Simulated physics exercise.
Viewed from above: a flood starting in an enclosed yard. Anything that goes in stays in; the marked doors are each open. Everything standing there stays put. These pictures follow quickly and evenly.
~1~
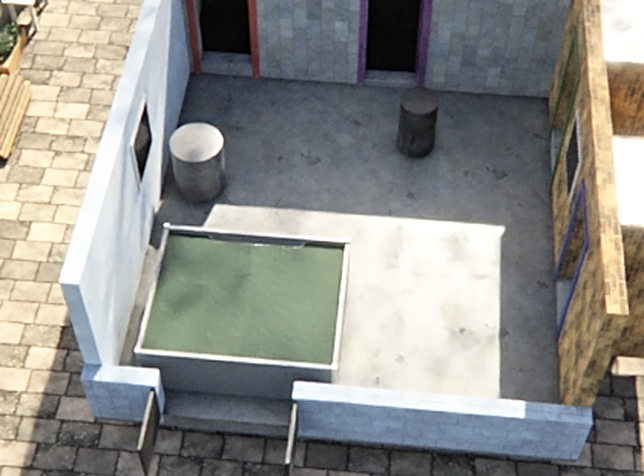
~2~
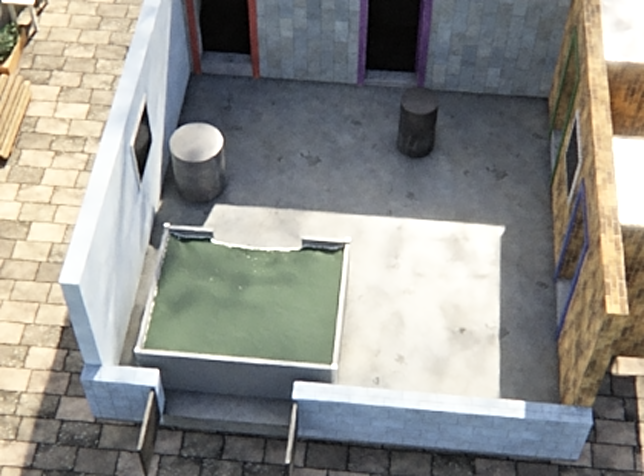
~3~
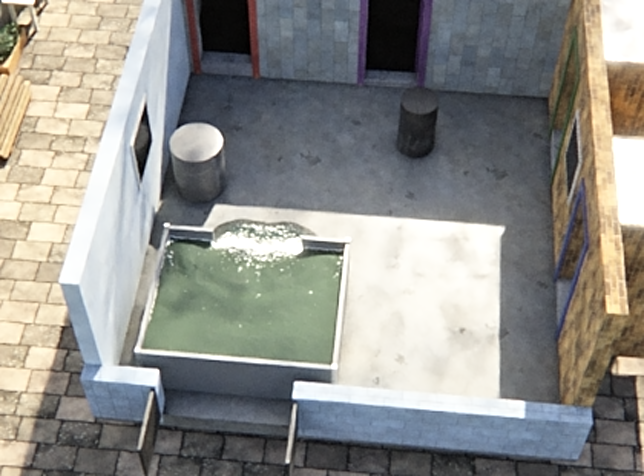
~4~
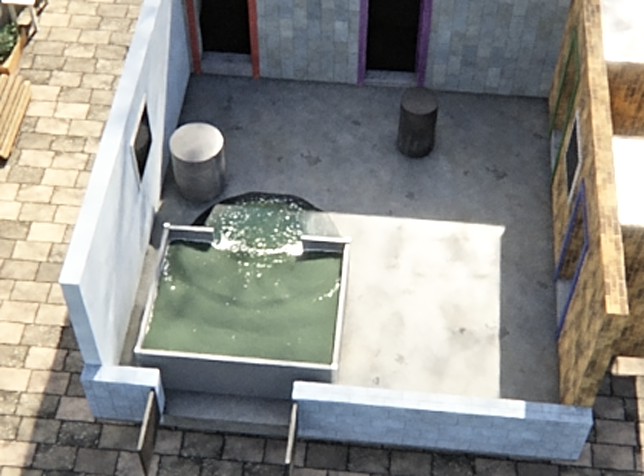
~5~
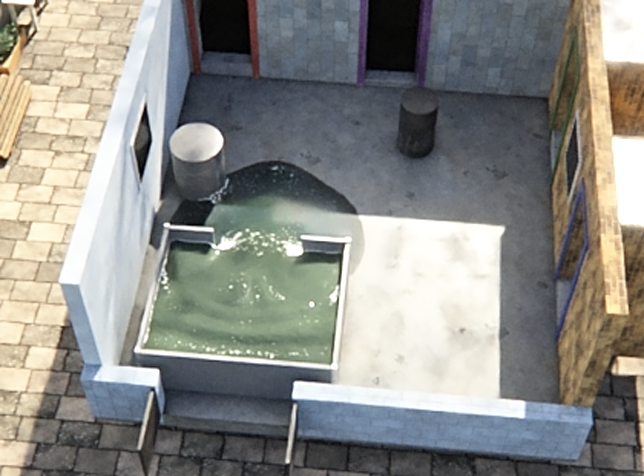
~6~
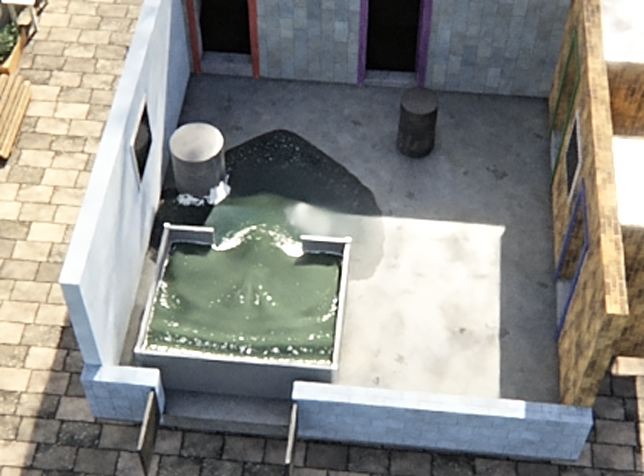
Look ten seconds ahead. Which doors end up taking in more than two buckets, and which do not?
One by one: Red door: Limit not exceeded, purple door: Limit exceeded, blue door: Limit not exceeded, green door: Limit not exceeded.
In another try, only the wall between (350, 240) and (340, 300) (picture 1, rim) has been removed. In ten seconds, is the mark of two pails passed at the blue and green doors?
Blue door: Above the limit; green door: Below the limit.
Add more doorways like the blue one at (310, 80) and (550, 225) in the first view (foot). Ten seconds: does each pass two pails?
Goes past it; falls short.
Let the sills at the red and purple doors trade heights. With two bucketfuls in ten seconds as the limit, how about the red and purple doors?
Lab note: Red door crosses the line; purple door doesn't reach it.
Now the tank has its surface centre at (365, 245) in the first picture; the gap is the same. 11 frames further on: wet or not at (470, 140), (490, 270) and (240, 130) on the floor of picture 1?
Taking the three spots in turn, I'd say drenched, then spared, then drenched.
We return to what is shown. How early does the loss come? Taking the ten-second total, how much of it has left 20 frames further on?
Share gone by then: About 30 %.
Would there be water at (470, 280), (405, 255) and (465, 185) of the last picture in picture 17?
The three points read clear, clear and soaked through.
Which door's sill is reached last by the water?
The blue one.
A moment on, water covers 40 % of the floor; the red door wet at the sill, nothing in, the purple door not reached, the blue door not reached, the green door not reached.
Next, water covers 50 % of the floor; the red door under two buckets in, the purple door over two buckets in, the blue door not reached, the green door not reached.
Then, water covers 60 % of the floor; the red door under two buckets in, the purple door far over two buckets in, the blue door not reached, the green door wet at the sill, nothing in.
Later, water covers 90 % of the floor; the red door under two buckets in, the purple door far over two buckets in, the blue door wet at the sill, nothing in, the green door wet at the sill, nothing in.
In the end, water covers 100 % of the floor; the red door under two buckets in, the purple door far over two buckets in, the blue door wet at the sill, nothing in, the green door wet at the sill, nothing in.
